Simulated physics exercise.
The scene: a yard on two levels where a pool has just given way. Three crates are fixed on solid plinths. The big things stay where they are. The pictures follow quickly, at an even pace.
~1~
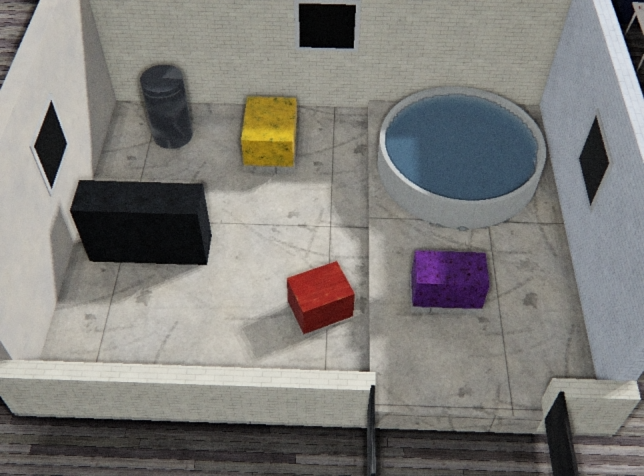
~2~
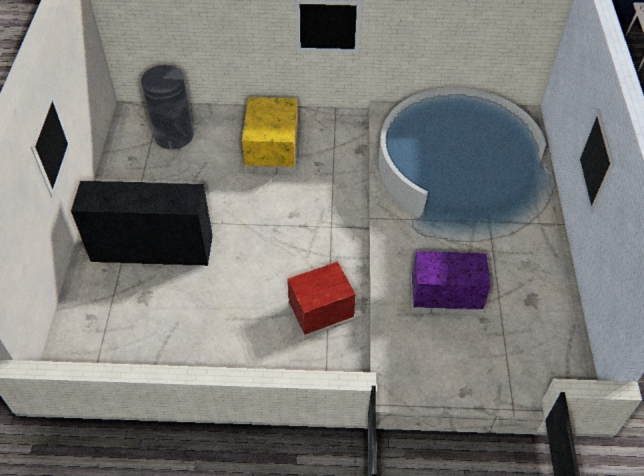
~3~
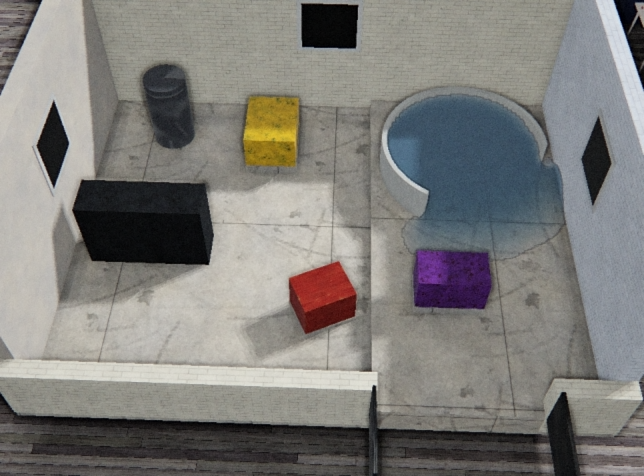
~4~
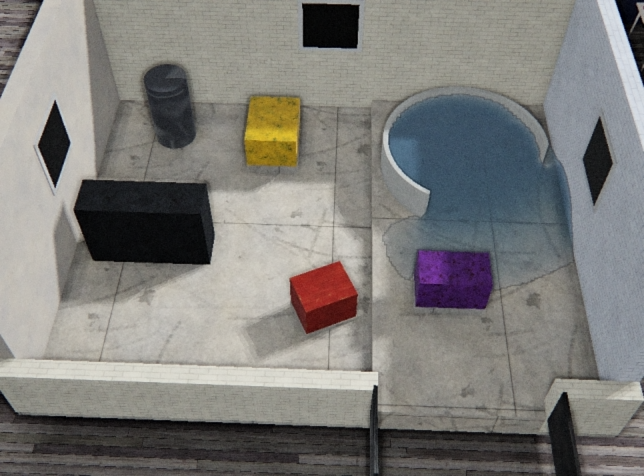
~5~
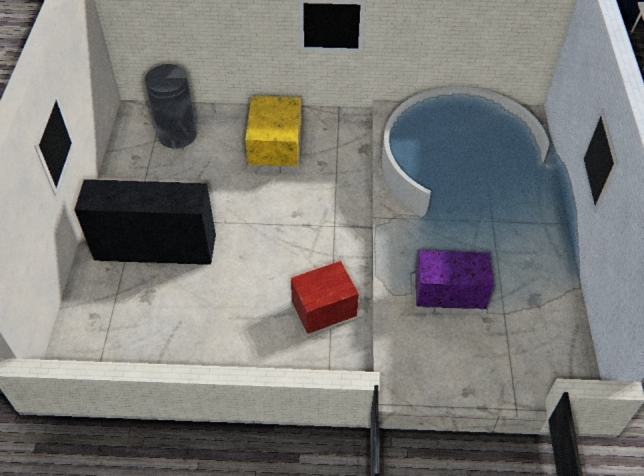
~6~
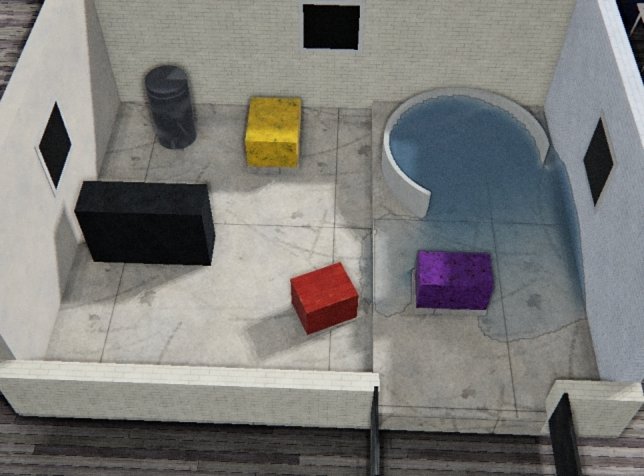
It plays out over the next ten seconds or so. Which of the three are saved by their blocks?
The purple crate is wetted; the yellow crate escapes dry; the red crate is wetted.
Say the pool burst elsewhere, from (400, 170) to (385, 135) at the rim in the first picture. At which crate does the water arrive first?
First comes the crate marked yellow.
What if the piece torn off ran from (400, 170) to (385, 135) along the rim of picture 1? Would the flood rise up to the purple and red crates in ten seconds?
Then: The purple crate is safe; the red crate takes water.
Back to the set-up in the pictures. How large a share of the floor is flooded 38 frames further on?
Near 80 in a hundred.
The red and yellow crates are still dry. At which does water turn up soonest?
It is the red-painted one.
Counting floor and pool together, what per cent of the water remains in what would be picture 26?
Near 86 in a hundred.
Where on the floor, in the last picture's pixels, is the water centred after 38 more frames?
Near (387, 242).
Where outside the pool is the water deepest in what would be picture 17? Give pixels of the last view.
Close to (590, 389).
A moment on, water covers 20 % of the floor; the purple crate water round its plinth, the yellow crate not reached, the red crate water round its plinth.
Next, water covers 35 % of the floor; the purple crate water round its plinth, the yellow crate not reached, the red crate water round its plinth.
Then, water covers 50 % of the floor; the purple crate water round its plinth, the yellow crate water round its plinth, the red crate water round its plinth.
Later, water covers 80 % of the floor; the purple crate water round its plinth, the yellow crate water round its plinth, the red crate water round its plinth.
In the end, water covers 95 % of the floor; the purple crate was topped, the yellow crate stayed above the water, the red crate was topped.
